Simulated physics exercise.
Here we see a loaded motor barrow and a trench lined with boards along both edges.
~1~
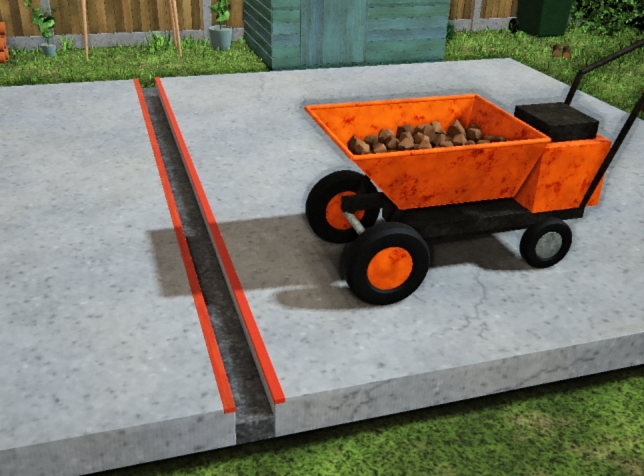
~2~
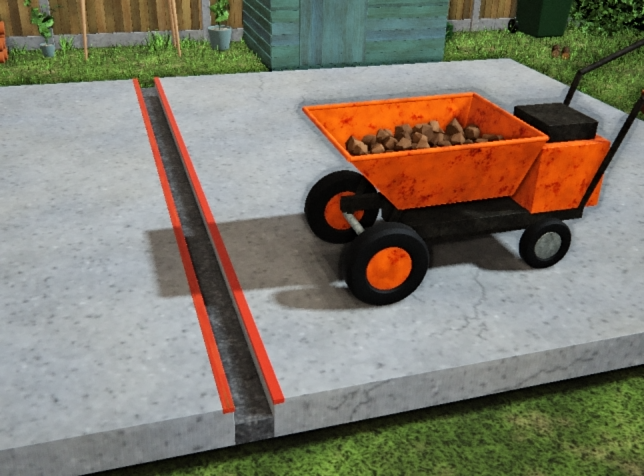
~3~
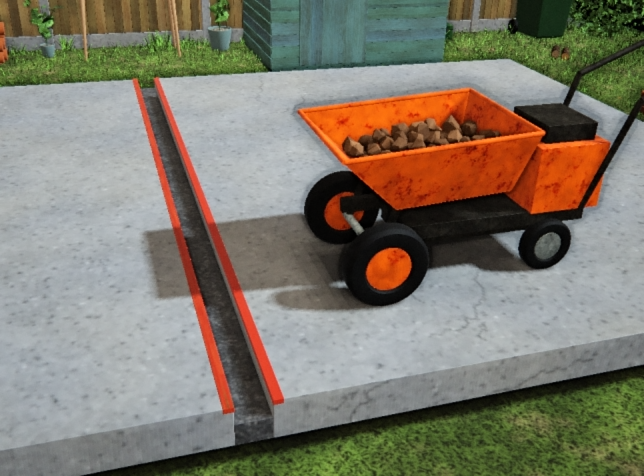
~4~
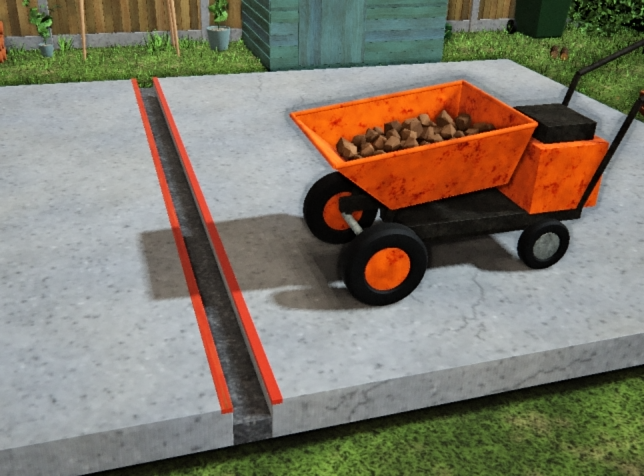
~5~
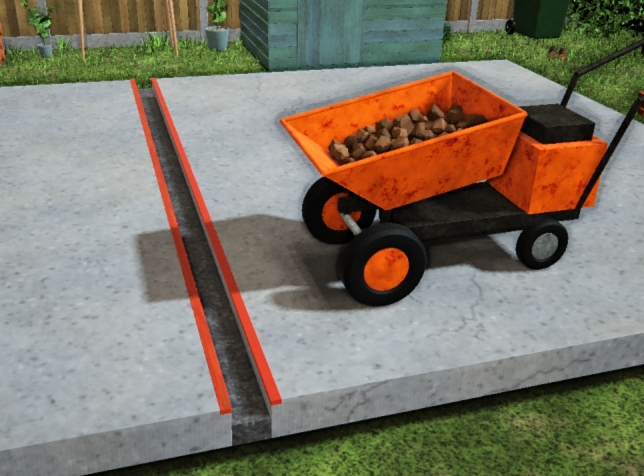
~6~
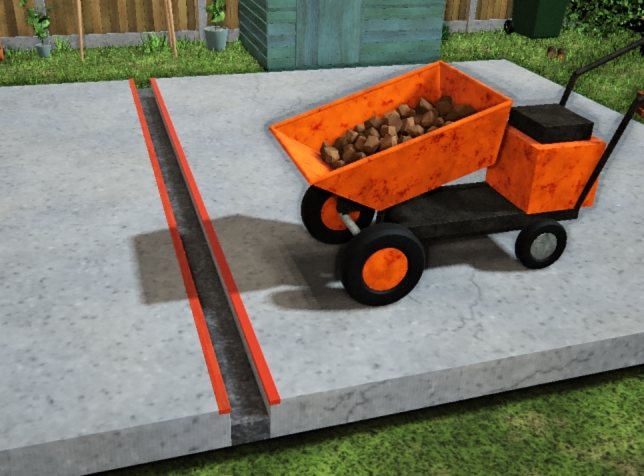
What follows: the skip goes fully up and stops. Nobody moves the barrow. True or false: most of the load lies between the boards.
False.
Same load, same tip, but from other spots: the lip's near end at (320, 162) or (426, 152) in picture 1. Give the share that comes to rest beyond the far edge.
First spot 70 per cent, second spot 0 per cent.
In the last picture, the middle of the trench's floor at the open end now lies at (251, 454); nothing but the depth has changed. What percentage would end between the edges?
Something like 60 %.
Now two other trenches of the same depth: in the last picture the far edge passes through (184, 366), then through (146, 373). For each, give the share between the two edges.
Lab note: Case 1 near 70 percent, case 2 near 80 percent.
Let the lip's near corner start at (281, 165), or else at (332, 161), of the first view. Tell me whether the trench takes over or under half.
First spot a minority of it, second spot a minority of it.
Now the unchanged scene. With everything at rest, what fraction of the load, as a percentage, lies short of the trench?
Estimate: Around 10 per cent.
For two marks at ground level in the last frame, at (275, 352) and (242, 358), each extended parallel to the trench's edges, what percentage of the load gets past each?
Estimate, first then second: 80 %, 60 %.
Soon, skip tipped steeply; all in the skip.
A while on, skip tipped right over; about half in the skip; a small part short of the trench; about a third in or heaped over the trench; a small part beyond it; a stray few falling.
Towards the end, skip tipped right over; about a quarter in the skip; a small part short of the trench; about a third in or heaped over the trench; about a third beyond it.
Finally, skip tipped right over; about a quarter in the skip; a small part short of the trench; about a third in or heaped over the trench; about a third beyond it.
